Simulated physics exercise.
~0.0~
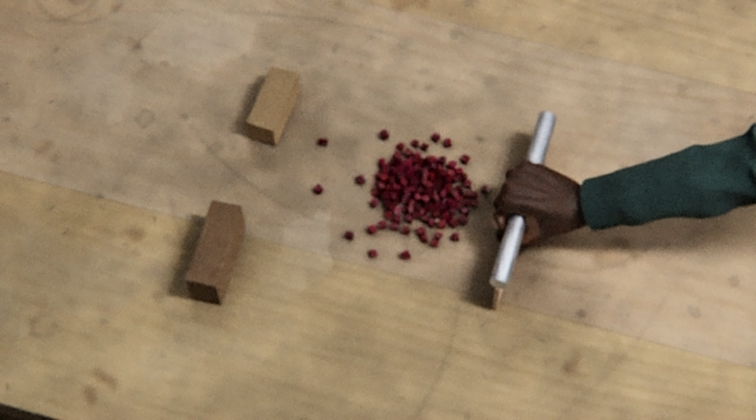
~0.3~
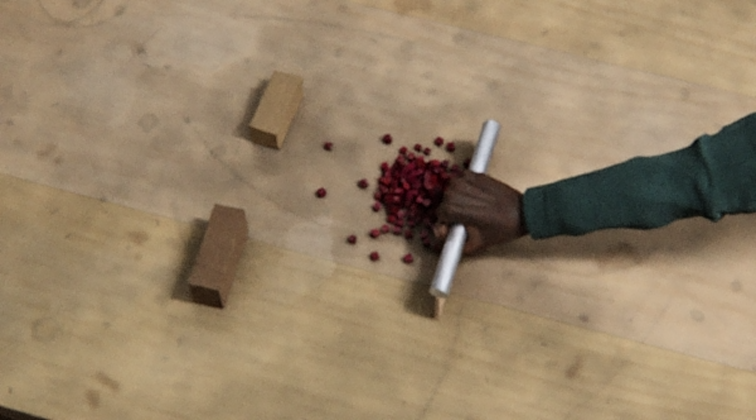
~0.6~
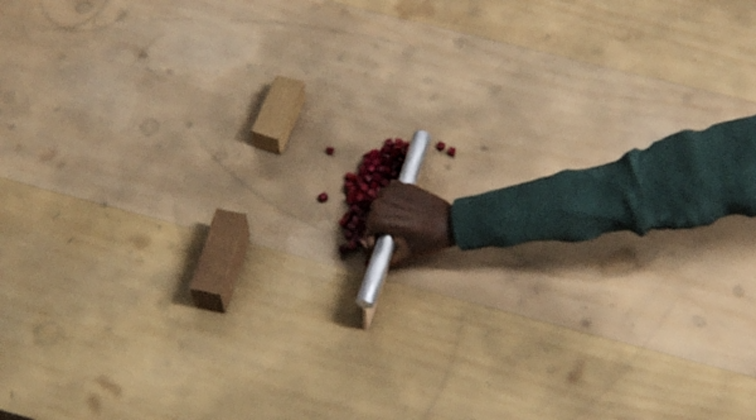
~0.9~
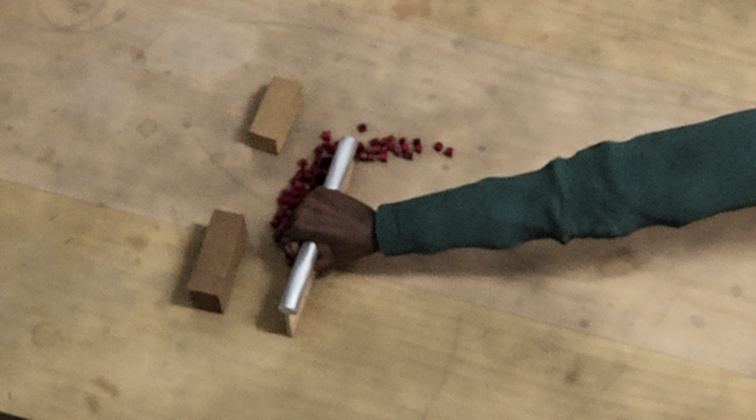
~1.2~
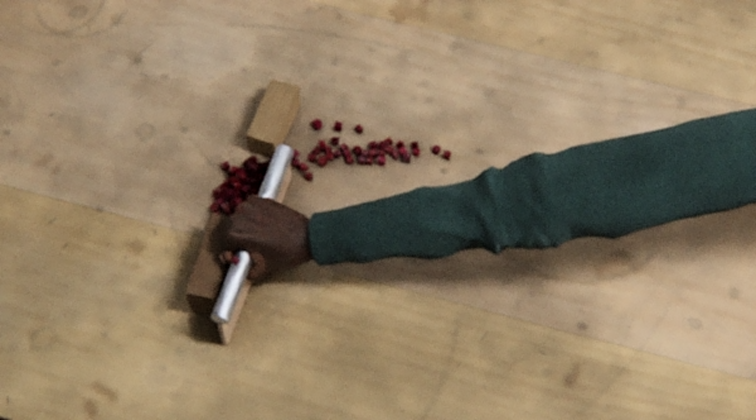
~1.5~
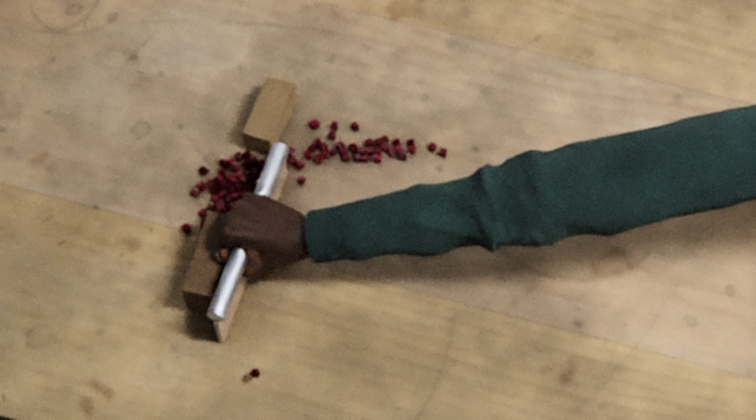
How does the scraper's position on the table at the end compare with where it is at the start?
At the start the scraper is to the right of the pile of red cubes, well away from the wooden blocks. By the end it is much farther left, up against the blocks.
